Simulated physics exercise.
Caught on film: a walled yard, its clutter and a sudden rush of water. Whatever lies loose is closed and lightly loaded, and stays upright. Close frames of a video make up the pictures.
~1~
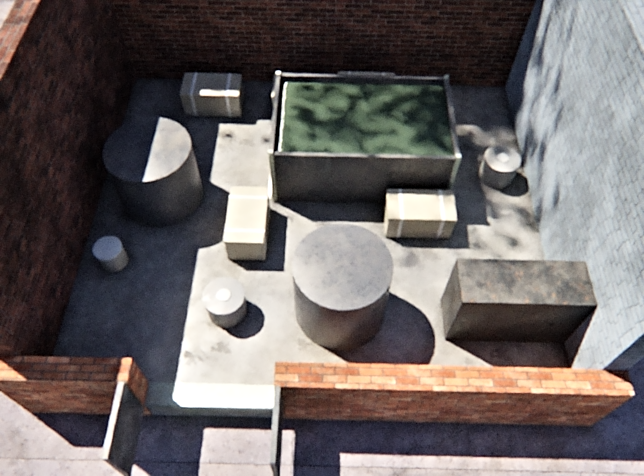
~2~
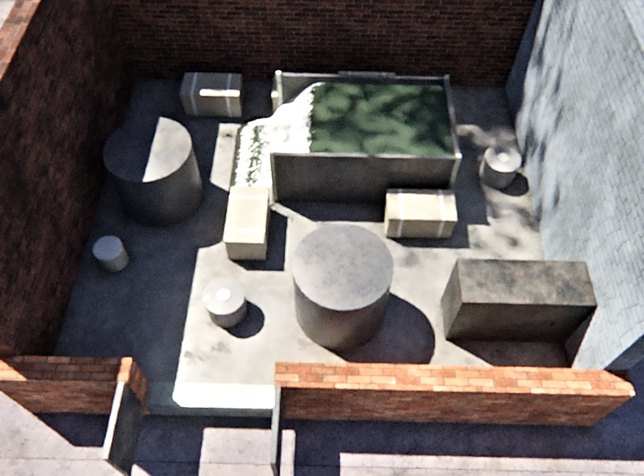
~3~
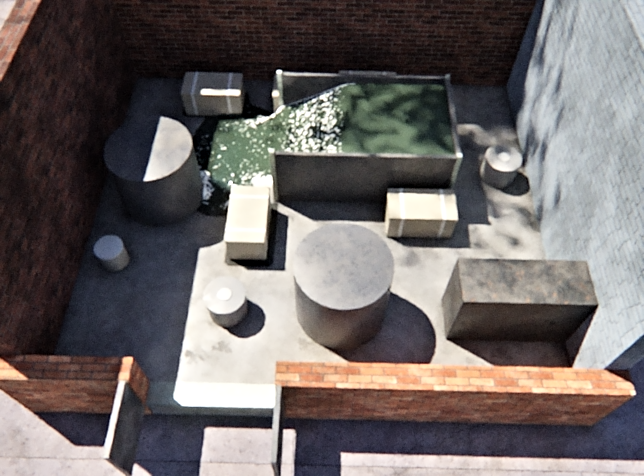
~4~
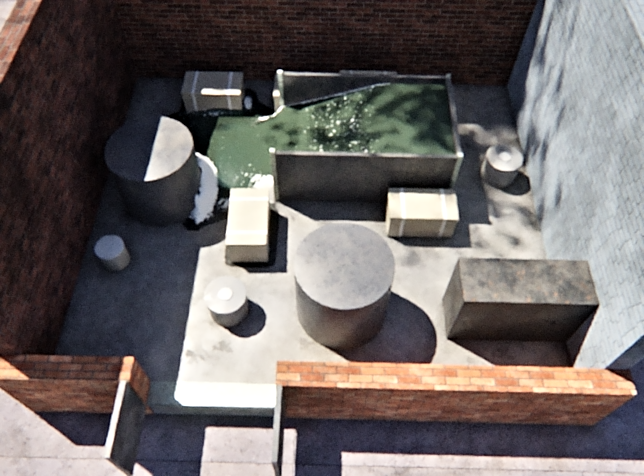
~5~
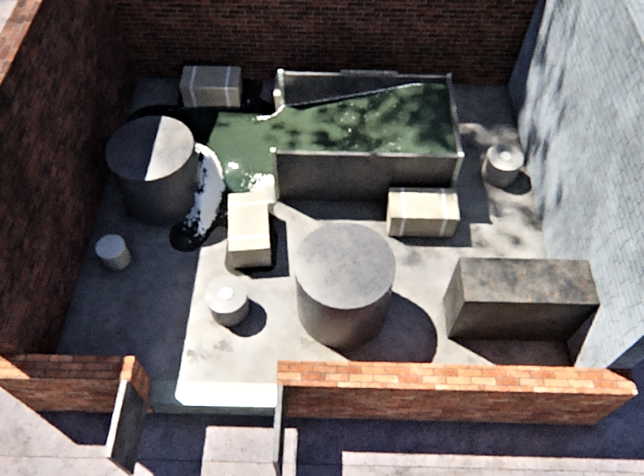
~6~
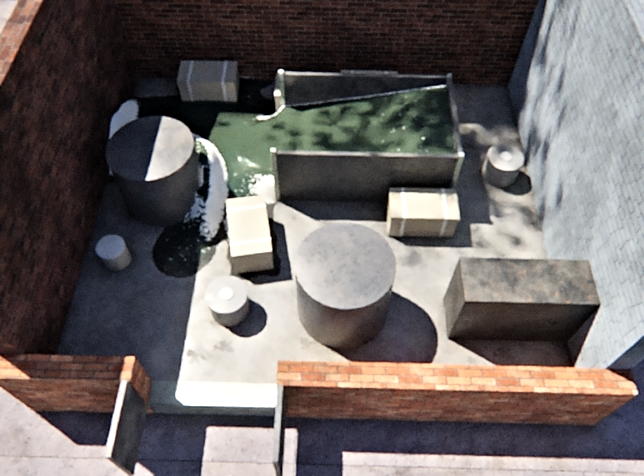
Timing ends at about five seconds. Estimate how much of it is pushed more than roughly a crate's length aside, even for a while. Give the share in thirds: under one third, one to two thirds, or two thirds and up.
Two thirds and up.
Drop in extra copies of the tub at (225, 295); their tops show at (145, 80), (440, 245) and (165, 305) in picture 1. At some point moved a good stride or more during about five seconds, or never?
Outcome per entry: Knocked aside / stays where it is / knocked aside.
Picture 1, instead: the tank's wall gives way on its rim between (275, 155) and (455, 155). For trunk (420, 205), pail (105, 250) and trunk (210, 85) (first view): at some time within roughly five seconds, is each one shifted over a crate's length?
The first: Got that far; the second: Got that far; the third: Never got that far.
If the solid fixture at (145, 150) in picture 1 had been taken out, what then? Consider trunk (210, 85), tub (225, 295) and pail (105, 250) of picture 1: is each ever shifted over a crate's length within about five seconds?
In sequence: Covered the distance, covered the distance, covered the distance.
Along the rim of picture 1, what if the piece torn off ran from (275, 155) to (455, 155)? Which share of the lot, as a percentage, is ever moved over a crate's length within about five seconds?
Roughly 60 in a hundred.
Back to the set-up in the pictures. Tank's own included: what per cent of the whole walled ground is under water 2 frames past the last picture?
I'd say around 35 in a hundred.
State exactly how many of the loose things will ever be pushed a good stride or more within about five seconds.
7.
A moment on, 0 of 8 are well off their spots; 0 afloat.
Next, 4 of 8 are well off their spots; 1 afloat.
Later, 6 of 8 are well off their spots; 4 afloat.
In the end, 7 of 8 are well off their spots, and 7 have been at some point; 4 afloat.
